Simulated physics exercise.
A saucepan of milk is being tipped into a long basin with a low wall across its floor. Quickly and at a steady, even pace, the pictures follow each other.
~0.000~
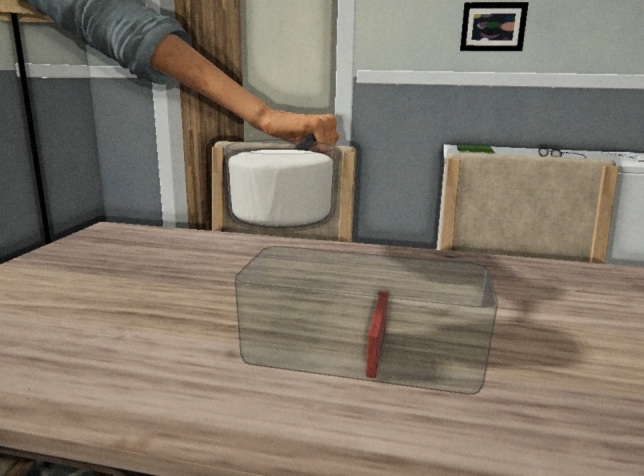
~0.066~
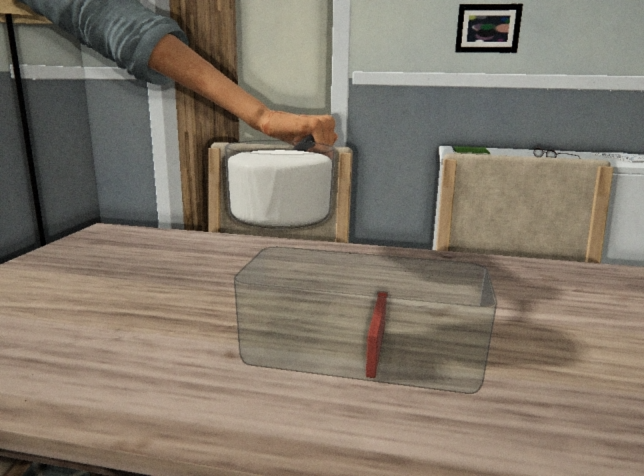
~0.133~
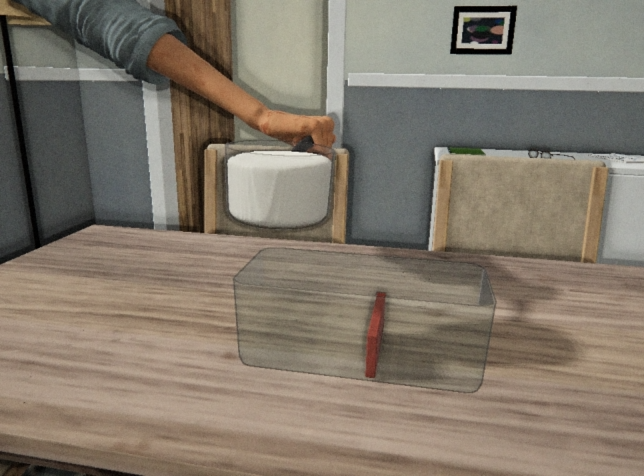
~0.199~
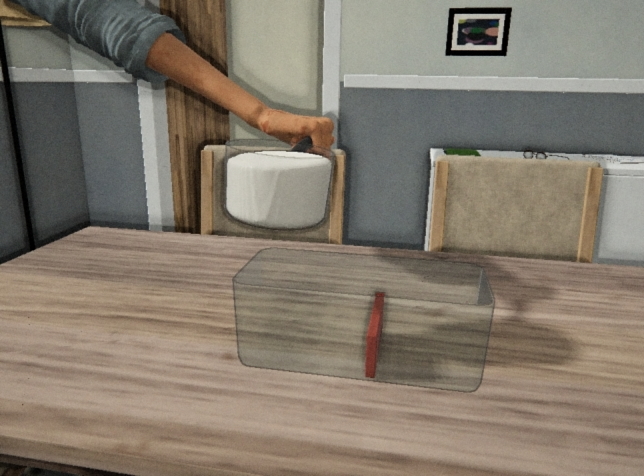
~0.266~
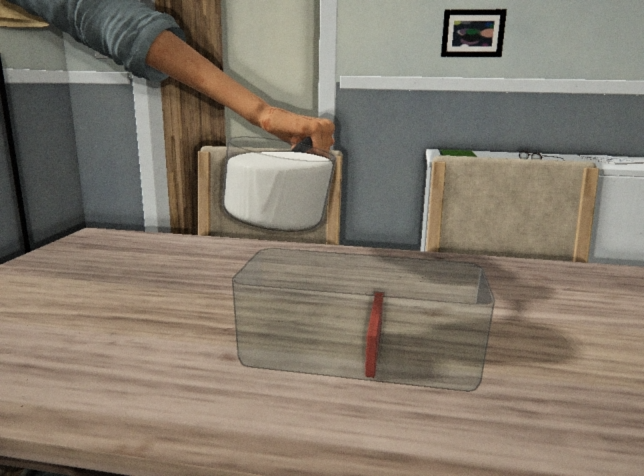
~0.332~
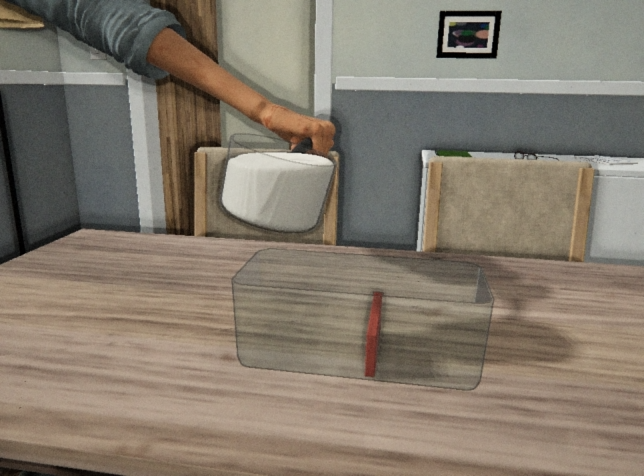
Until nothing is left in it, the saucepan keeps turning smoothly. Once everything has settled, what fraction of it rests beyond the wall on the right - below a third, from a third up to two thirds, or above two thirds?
Seems the share right of the wall stays inside the range of a third to two thirds.
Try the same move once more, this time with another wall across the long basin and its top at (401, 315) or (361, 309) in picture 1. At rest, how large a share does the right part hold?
The first one comes to 15 percent, while the second comes to 80 percent.
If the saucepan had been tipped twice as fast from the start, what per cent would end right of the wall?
About 45 %.
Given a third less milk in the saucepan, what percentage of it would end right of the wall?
I'd reckon close to 30 %.
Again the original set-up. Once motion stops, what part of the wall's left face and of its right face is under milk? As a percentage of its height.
Left: About 30; right: About 50.
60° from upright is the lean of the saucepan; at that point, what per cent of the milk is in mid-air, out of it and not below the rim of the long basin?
It comes to around 20 per cent.
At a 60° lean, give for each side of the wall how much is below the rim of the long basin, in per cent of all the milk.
You'd find 5 per cent on the left and 10 per cent on the right.
Then, 0.78 s in, the tilt is 60° and 67 per cent is still to pour, 3 is left of the wall and 9 right of it.
Then, 1.11 s in, the tilt is 89° and 21 per cent is still to pour, 17 is left of the wall and 53 right of it.
Then, 1.46 s in, the tilt is 95° and 4 per cent is still to pour, 39 is left of the wall and 55 right of it.
Then, 1.83 s in, the tilt is 95° and 1 per cent is still to pour, 43 is left of the wall and 55 right of it.
Finally, 44 per cent lies left of the wall, 55 right of it and 0 outside.
